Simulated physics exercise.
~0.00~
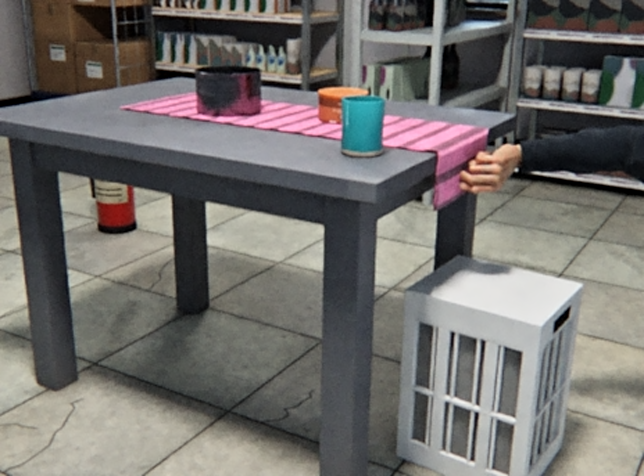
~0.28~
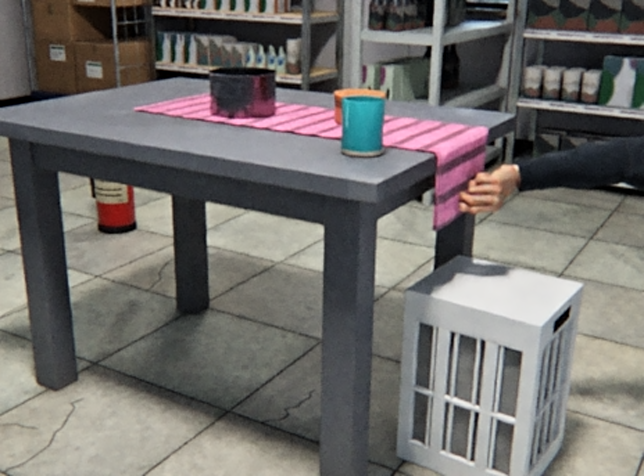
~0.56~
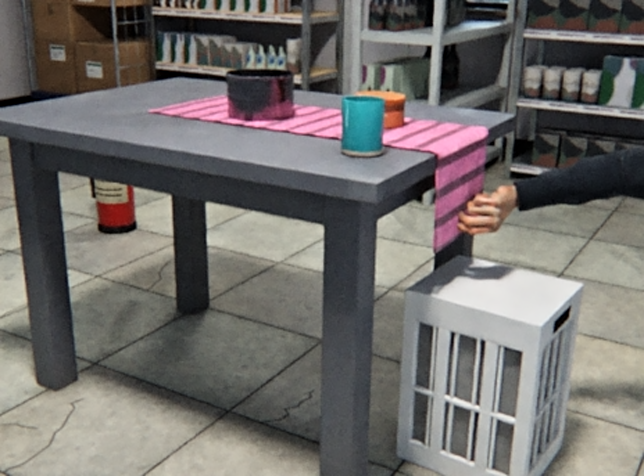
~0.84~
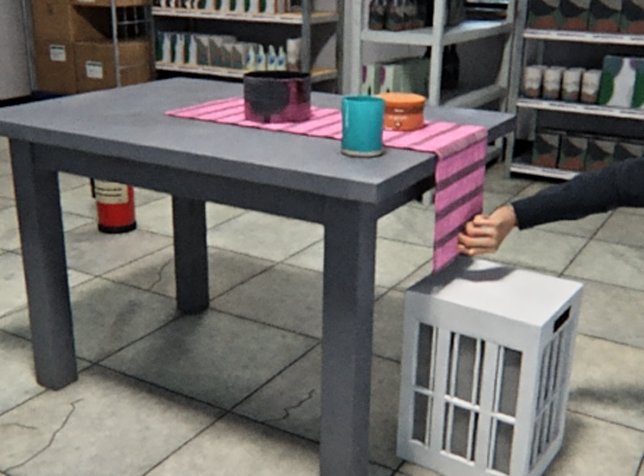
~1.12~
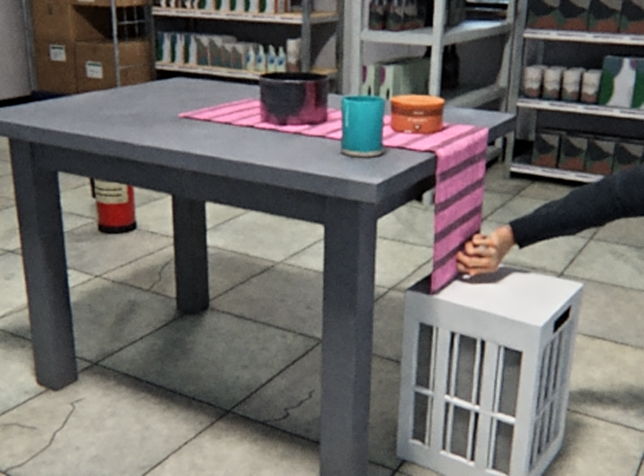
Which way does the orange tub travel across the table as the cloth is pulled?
The orange tub moves to the right, riding along with the pink cloth.
Pink striped cloth being drawn down off a grey table by a hand, carrying pot and orange tub along, turquoise mug staying put.
